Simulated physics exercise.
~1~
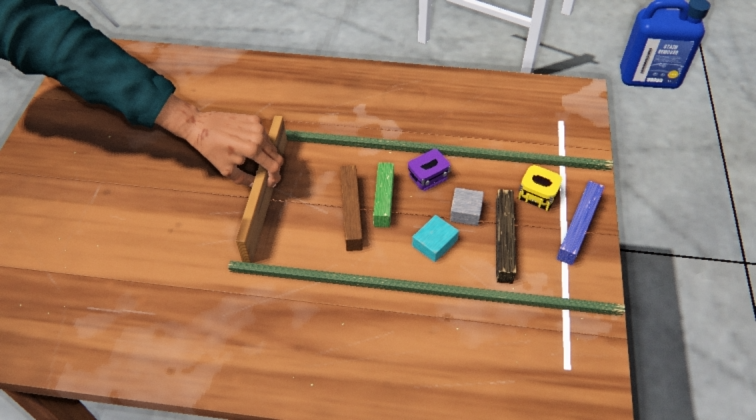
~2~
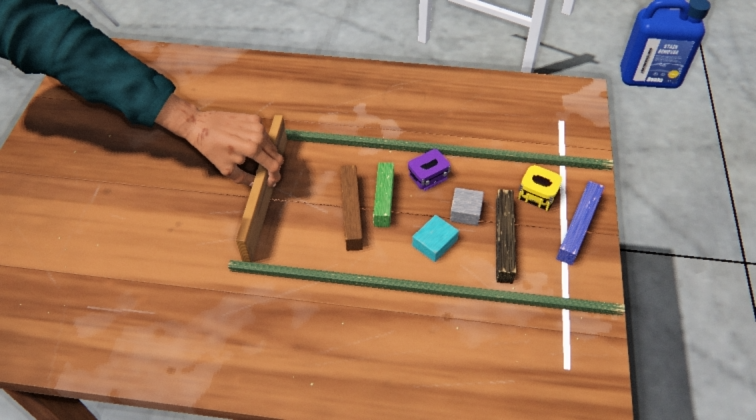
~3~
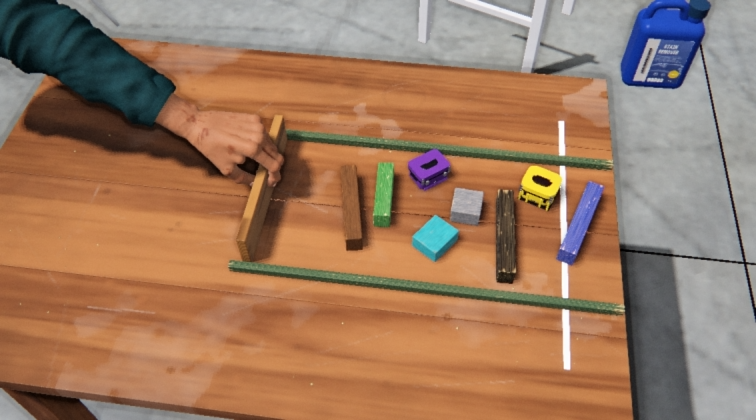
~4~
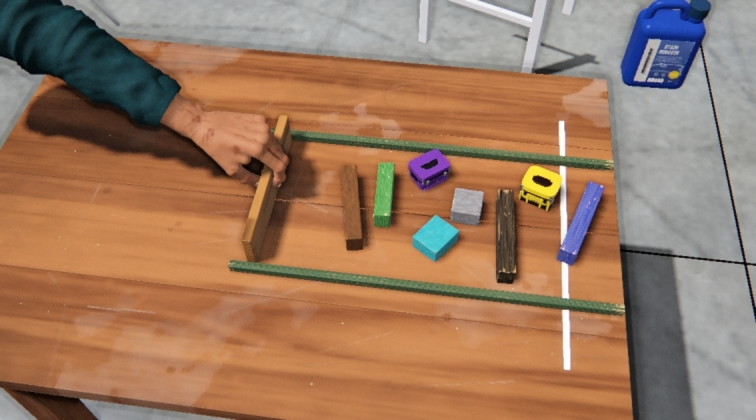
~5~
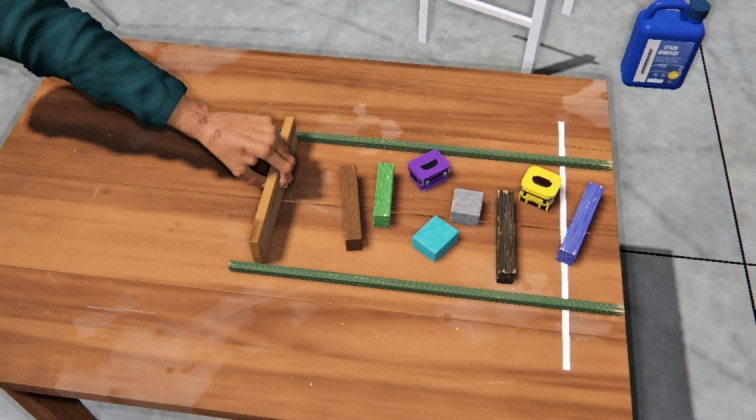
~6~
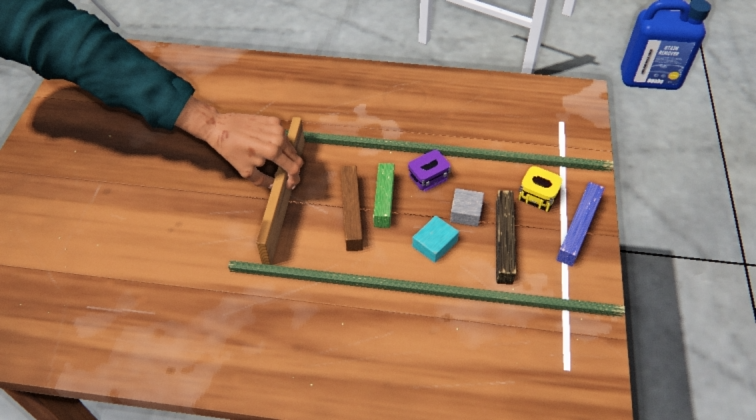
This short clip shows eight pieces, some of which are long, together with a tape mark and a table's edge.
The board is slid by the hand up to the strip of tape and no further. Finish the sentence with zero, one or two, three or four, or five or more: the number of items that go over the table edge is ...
The number of items that go over the table edge is one or two.
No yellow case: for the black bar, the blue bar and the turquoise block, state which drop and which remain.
Final state: Black bar off, blue bar off, turquoise block in place.
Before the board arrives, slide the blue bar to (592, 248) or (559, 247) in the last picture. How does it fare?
Goes off the edge; goes off the edge.
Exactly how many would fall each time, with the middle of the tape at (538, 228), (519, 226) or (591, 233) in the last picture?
In order, the counts are 1, 0 and 5.
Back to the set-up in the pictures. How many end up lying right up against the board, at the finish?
Number: 2.
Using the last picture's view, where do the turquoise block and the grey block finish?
In the last picture the turquoise block sits around (603, 271) and the grey block around (615, 224).
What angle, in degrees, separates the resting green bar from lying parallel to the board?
Some 0 degrees.
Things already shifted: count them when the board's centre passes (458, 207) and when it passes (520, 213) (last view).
First position 6; second position 8.
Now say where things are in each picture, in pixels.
The first frame shows blue bar (581, 222); yellow case (540, 188); black bar (505, 235); board (264, 187); tape (564, 230).
The second frame shows yellow case (540, 188); purple case (429, 171).
The third frame shows black bar (505, 235); green bar (384, 194).
The fourth frame shows blue bar (581, 223); grey block (467, 207).
The fifth frame shows yellow case (540, 188); board (275, 187).
The sixth frame shows blue bar (581, 223); yellow case (540, 189); black bar (505, 236); board (283, 188); tape (564, 230).
Soon after, none off yet; blue bar at rest near (581, 223); yellow case at rest near (540, 189); black bar at rest near (505, 236).
Then, none off yet; blue bar at rest near (581, 223); yellow case at rest near (540, 189); black bar moved a little near (518, 237).
Further on, none off yet; blue bar moved a little near (611, 228); yellow case moved about its own width near (573, 187); black bar moved about its own width near (594, 255).
At rest, the number that fall off is one or two; fallen, black bar and blue bar.
